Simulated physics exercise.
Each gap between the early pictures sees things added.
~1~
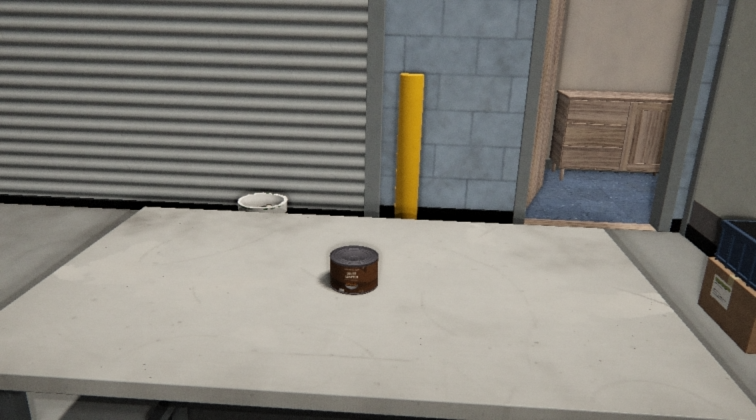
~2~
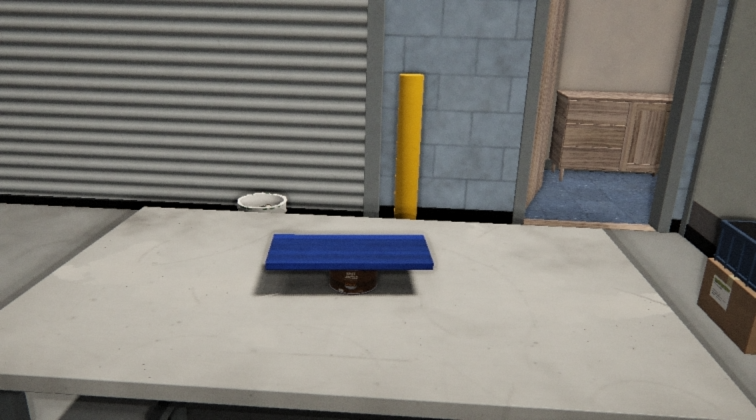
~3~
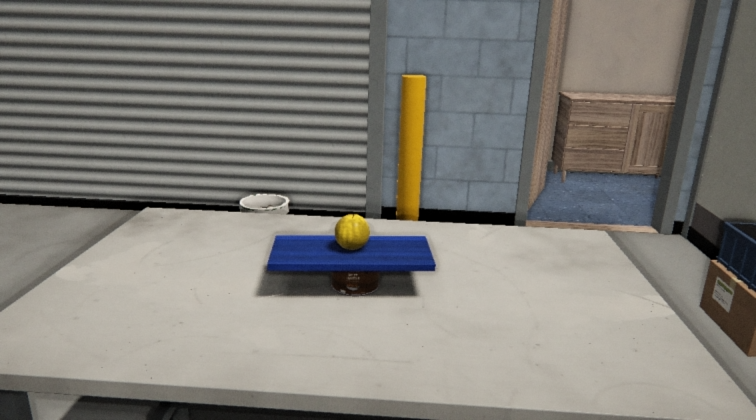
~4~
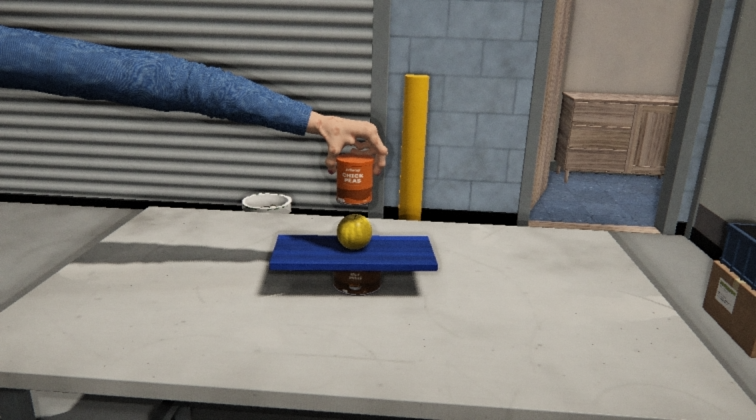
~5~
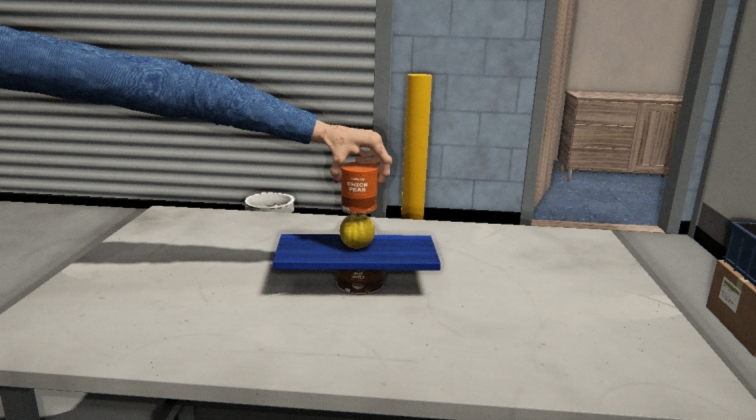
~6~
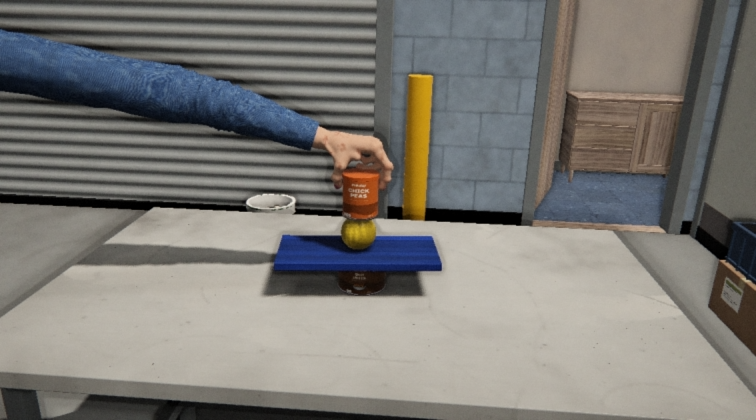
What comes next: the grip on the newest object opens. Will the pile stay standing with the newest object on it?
Basically the pile is insecure.
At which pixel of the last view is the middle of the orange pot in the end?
End spot: Near (435, 236).
Then, 0.50 s later than the last frame, orange pot tilted by 35° near (378, 198).
Then, 0.60 s later than the last frame, orange pot now fallen.
Then, 0.70 s later than the last frame, things are still on the move.
Then, 1.30 s later than the last frame, nothing new.
When it is over, fallen, orange pot; the other 3 as before. End places, in pixels of the last picture, orange pot near (435, 236). The pile gives way.
